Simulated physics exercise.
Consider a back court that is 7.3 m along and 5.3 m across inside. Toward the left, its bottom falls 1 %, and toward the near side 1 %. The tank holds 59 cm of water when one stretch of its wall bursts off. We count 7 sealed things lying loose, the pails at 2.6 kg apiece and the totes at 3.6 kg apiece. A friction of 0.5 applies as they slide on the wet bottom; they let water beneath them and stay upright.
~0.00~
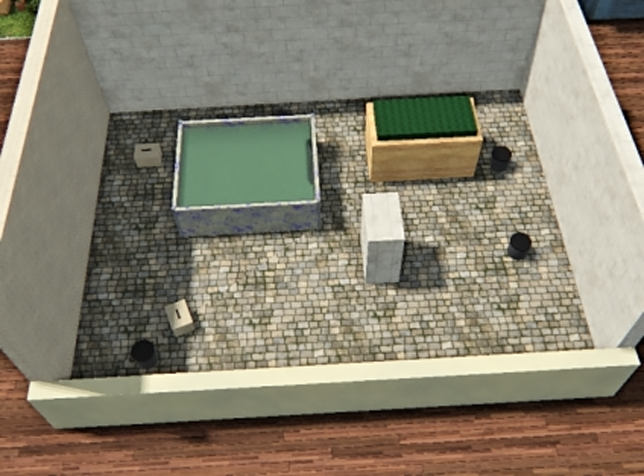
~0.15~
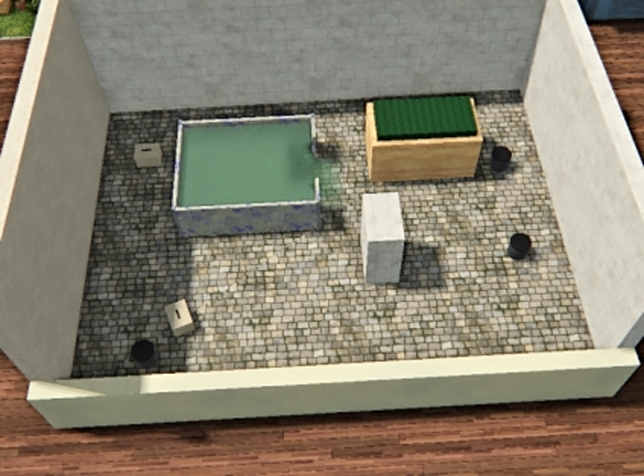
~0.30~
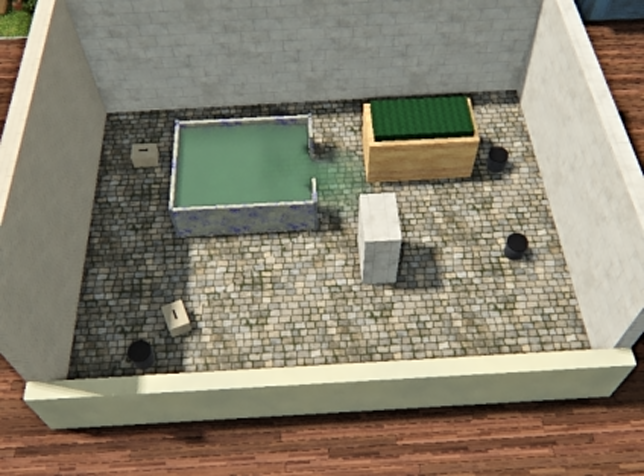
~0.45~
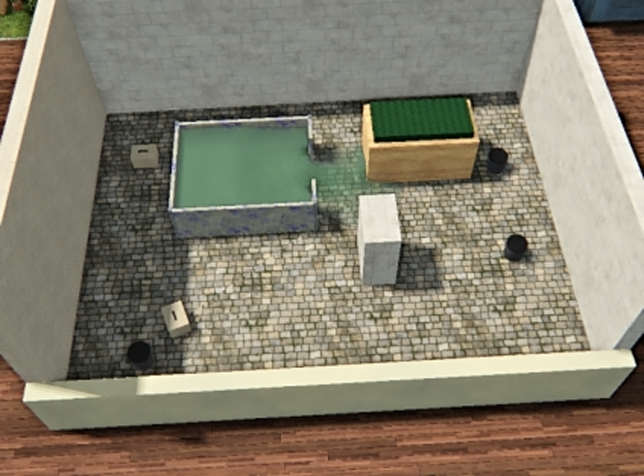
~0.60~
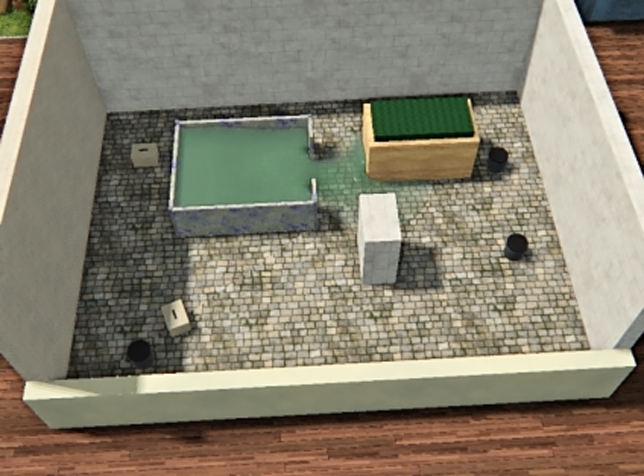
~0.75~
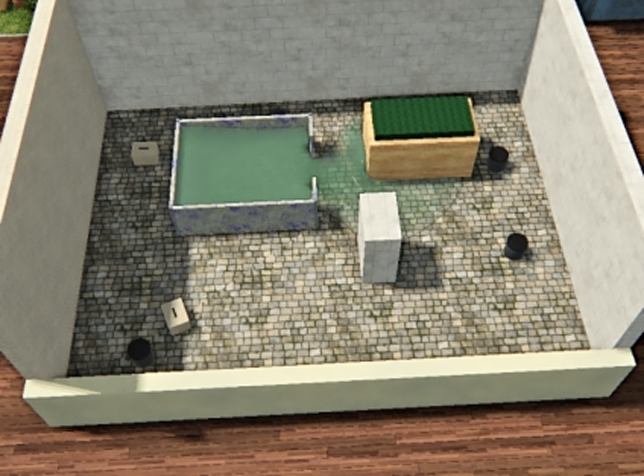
Green water spilling through a gap in the tank's right wall and spreading thinly across cobbles between a wooden box and pale block.
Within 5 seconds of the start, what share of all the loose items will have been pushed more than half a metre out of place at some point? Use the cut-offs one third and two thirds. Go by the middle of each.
One to two thirds.
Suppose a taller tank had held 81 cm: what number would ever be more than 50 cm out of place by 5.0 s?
Count under that change: 4.
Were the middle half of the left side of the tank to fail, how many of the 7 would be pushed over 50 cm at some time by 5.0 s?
5.
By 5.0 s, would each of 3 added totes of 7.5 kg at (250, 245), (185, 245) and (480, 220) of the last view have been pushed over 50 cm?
So it's stays below, then stays below, then gets above.
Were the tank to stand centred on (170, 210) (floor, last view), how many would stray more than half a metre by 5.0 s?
That would give 2.
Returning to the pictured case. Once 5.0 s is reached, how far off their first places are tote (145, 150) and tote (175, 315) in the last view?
Object 1: 10 cm. Object 2: 0 cm.
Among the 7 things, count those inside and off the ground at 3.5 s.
It comes to 2.
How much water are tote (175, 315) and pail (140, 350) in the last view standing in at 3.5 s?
Around 0 cm and 0 cm.
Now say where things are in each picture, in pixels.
In the first frame, a pail is out of sight; a pail at (521, 241), on the bottom; 3.5 m2 under water; 0 of 7 have shifted.
In the second frame, a pail is out of sight; a pail at (521, 241), on the bottom; water covers 4.0 m2; 0 of 7 have shifted.
In the third frame, a pail is out of sight; a pail at (518, 242), on the bottom; water covers 4.6 m2; 0 of 7 have shifted.
In the fourth frame, a pail is out of sight; a pail at (518, 243) rests on the ground; water covers 5.1 m2; 0 of 7 have shifted.
In the fifth frame, a pail is out of sight; a pail at (518, 242) rests on the ground; 5.6 m2 under water; 0 of 7 have shifted.
In the sixth frame, a pail is out of sight; a pail at (518, 241) rests on the ground; water covers 6.4 m2; 0 of 7 have shifted.
After 1.1 s 0 of 7 are over 50 cm from their spots; 0 afloat.
After 2.2 s 1 of 7 are over 50 cm from their spots; 1 afloat.
After 3.5 s 3 of 7 are over 50 cm from their spots; 2 afloat.
After 5.0 s 3 of 7 are over 50 cm from their spots, and 3 have been at some point; 3 afloat.
